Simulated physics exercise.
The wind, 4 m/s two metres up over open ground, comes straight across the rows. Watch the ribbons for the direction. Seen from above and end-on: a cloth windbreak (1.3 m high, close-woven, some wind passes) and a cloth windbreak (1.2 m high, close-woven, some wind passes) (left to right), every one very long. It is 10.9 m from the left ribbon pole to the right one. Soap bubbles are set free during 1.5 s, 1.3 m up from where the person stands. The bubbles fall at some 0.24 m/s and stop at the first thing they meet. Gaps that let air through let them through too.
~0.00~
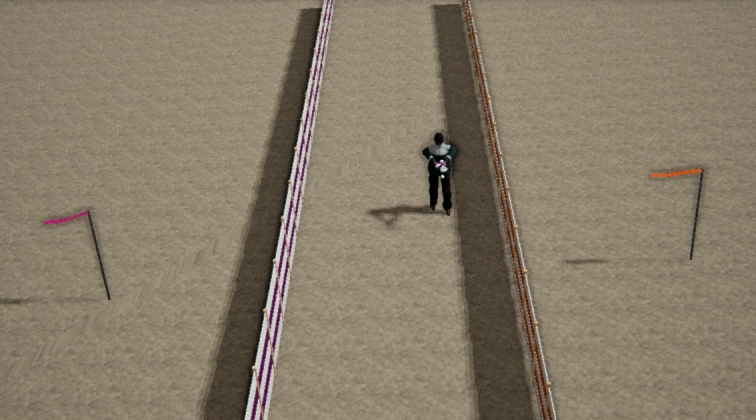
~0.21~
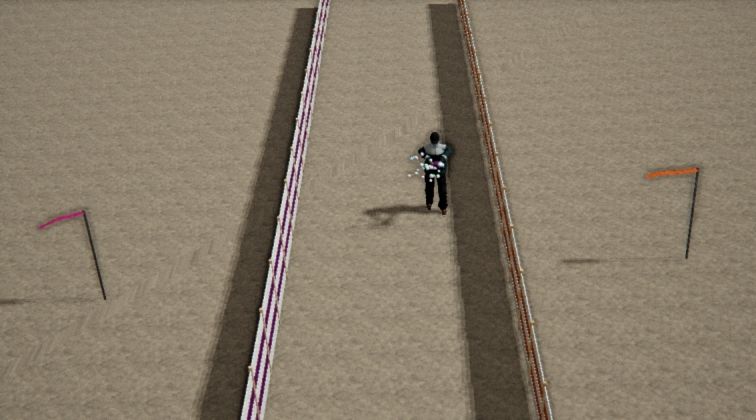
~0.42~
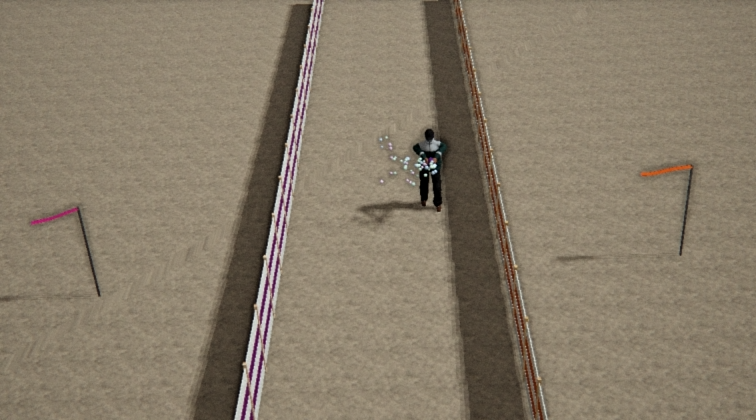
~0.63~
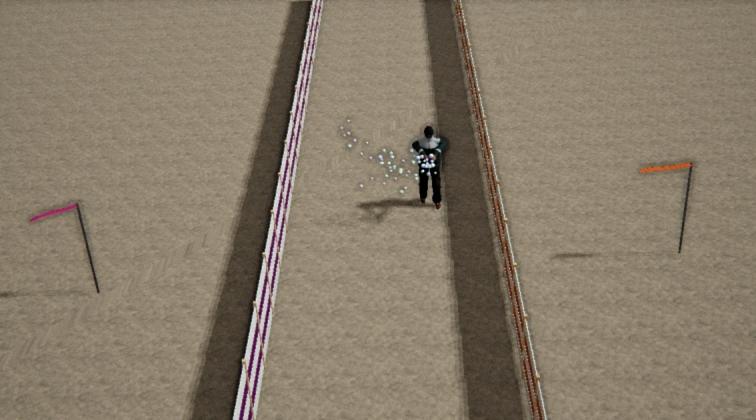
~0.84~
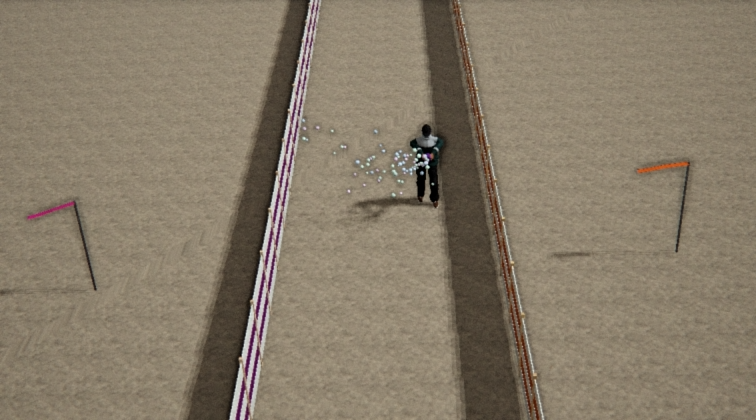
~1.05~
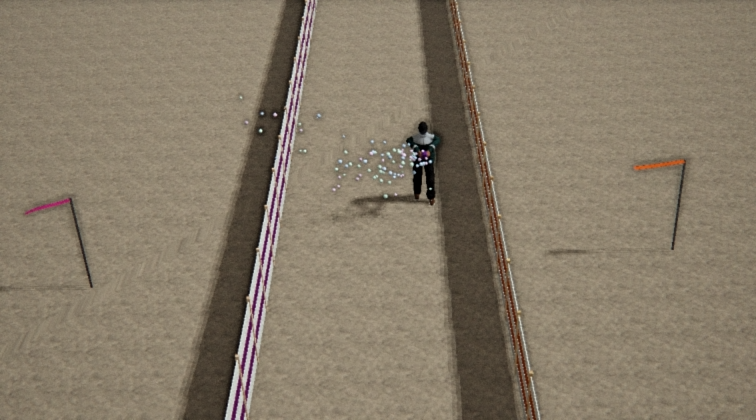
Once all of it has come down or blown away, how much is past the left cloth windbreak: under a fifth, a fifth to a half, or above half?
It is over half that ends up on the far side.
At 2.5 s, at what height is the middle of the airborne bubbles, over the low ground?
Roughly 1.2 m up.
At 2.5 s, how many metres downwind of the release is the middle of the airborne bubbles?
About 3.0 m.
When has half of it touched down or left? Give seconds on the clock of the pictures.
At about 7.5 s.
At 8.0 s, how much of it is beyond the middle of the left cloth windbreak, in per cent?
Near 75 %.
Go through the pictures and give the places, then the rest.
The left ribbon ends at (44, 223), leaning 75 degrees to the left and the bubbles in the air span x = 435 to 445 around y = 170, in the first frame.
The right ribbon ends at (647, 177), leaning 85 degrees to the left and the bubbles in the air span x = 410 to 440 around y = 170, in the second frame.
The left ribbon ends at (31, 223), leaning 75 degrees to the left, the bubbles in the air span x = 380 to 435 around y = 165 and the top of the left cloth windbreak crosses (282, 171), in the third frame.
The right ribbon ends at (641, 171), leaning 85 degrees to the left and the bubbles in the air span x = 345 to 430 around y = 160, in the fourth frame.
The left ribbon ends at (28, 218), leaning 75 degrees to the left and the bubbles in the air span x = 310 to 425 around y = 160, in the fifth frame.
The right ribbon ends at (635, 168), leaning 85 degrees to the left, the bubbles in the air span x = 275 to 425 around y = 160 and the top of the right cloth windbreak crosses (488, 160), in the sixth frame.
After 2.5 s, 45 % is beyond the left cloth windbreak; 1 % has touched down or left; the middle of what still flies is 1.3 m above the low ground, near (285, 163).
After 4.0 s, 69 % is beyond the left cloth windbreak; 9 % has touched down or left; the middle of what still flies is 1.1 m above the low ground, near (163, 178).
After 8.0 s, 77 % is beyond the left cloth windbreak; 53 % has touched down or left.
After 20.0 s, 78 % is beyond the left cloth windbreak; 99 % has touched down or left.
After 45.0 s, 78 % is beyond the left cloth windbreak; 100 % has touched down or left.
